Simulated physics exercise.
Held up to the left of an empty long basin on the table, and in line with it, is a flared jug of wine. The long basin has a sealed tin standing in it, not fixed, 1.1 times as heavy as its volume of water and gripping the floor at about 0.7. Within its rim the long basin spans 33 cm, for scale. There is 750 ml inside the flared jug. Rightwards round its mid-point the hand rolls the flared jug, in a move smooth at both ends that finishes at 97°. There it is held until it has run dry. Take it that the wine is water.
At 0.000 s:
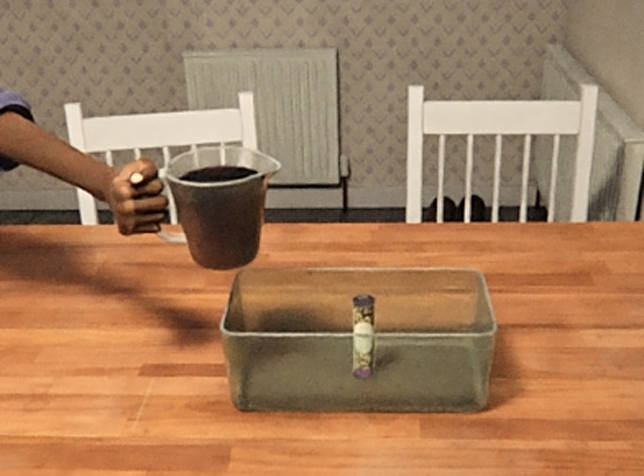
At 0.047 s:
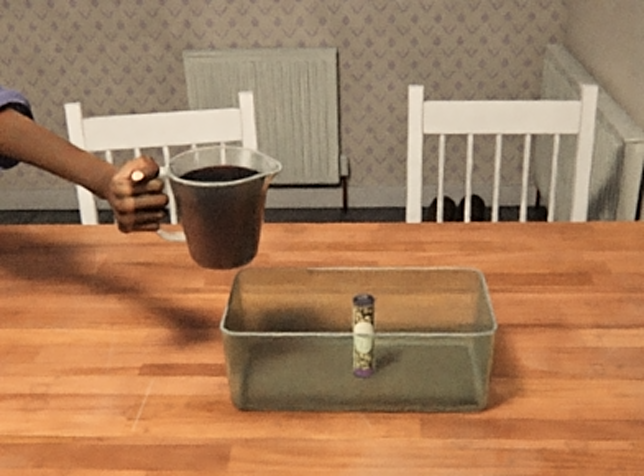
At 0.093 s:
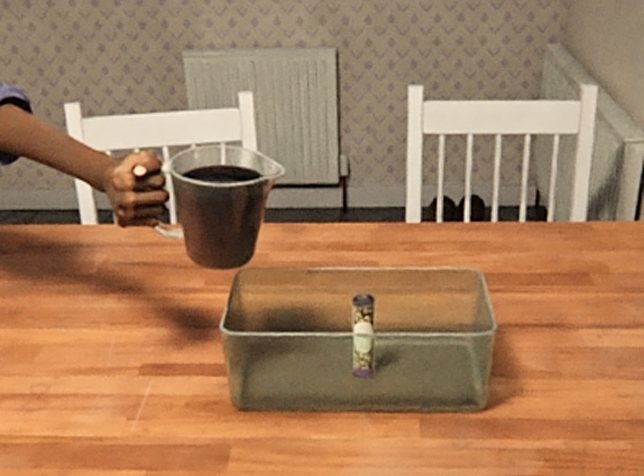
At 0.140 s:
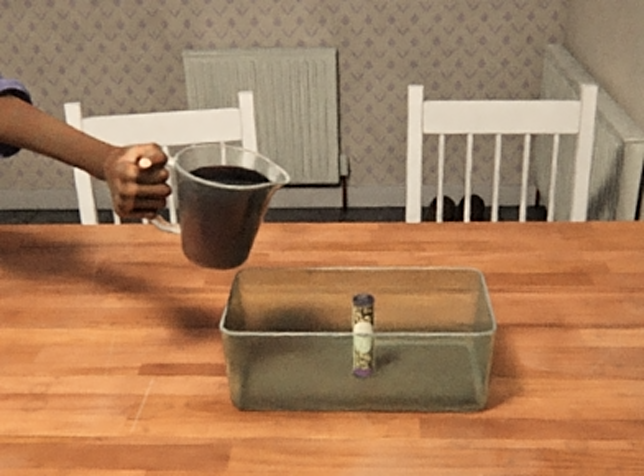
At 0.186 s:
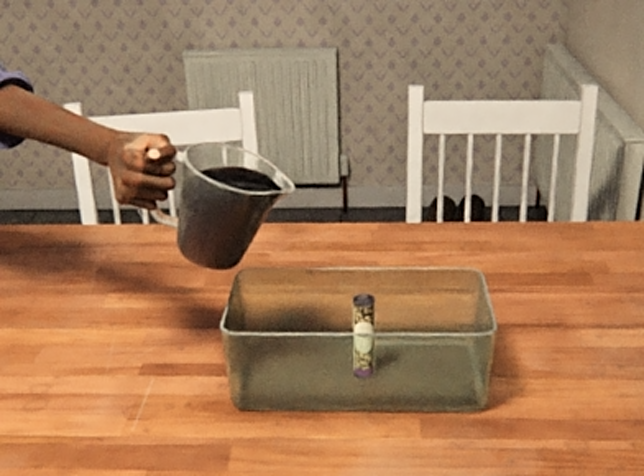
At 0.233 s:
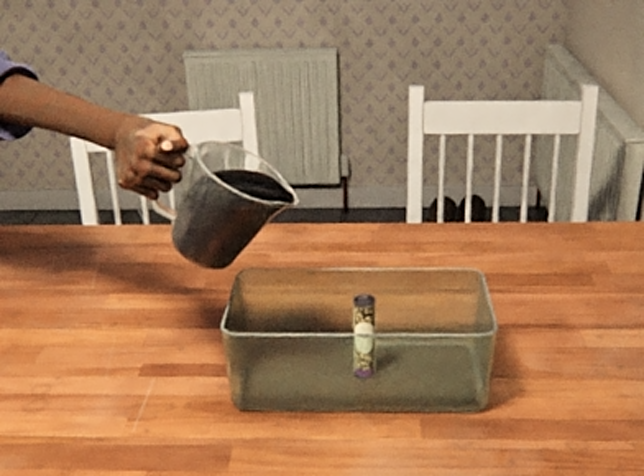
The footage shows a hand holding a clear flared jug of dark liquid above a wooden table, left of a long basin with a small patterned tin, then steadily tilting the jug rightwards as the liquid shifts towards its rim.
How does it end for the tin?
The tin goes down.
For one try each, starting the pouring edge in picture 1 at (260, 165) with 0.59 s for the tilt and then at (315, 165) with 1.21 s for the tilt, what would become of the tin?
In the first try it remains standing; in the second it comes down.
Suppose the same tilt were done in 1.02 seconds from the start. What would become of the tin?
The tin tips over.
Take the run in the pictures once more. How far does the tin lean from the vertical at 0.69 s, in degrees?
Looks like some 20 degrees from vertical upright.
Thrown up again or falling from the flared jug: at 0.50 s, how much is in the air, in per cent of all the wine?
Estimate: About 26 % of all of it.
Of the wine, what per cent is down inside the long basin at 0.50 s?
Estimate - around 22 in a hundred parts.
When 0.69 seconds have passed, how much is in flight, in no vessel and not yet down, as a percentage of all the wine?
Roughly 14 per cent.
Then, 0.50 s in, the tilt is 89° and 54 per cent is still to pour; the tin stands where it began.
Then, 0.69 s in, the tilt is 97° and 15 per cent is still to pour; the tin leans 20°.
Then, 0.89 s in, the tilt is 97° and 2 per cent is still to pour; the tin lies on its side.
Then, 1.11 s in, the tilt is 97° and 0 per cent is still to pour; the tin lies on its side.
Finally, the tin lies on its side.
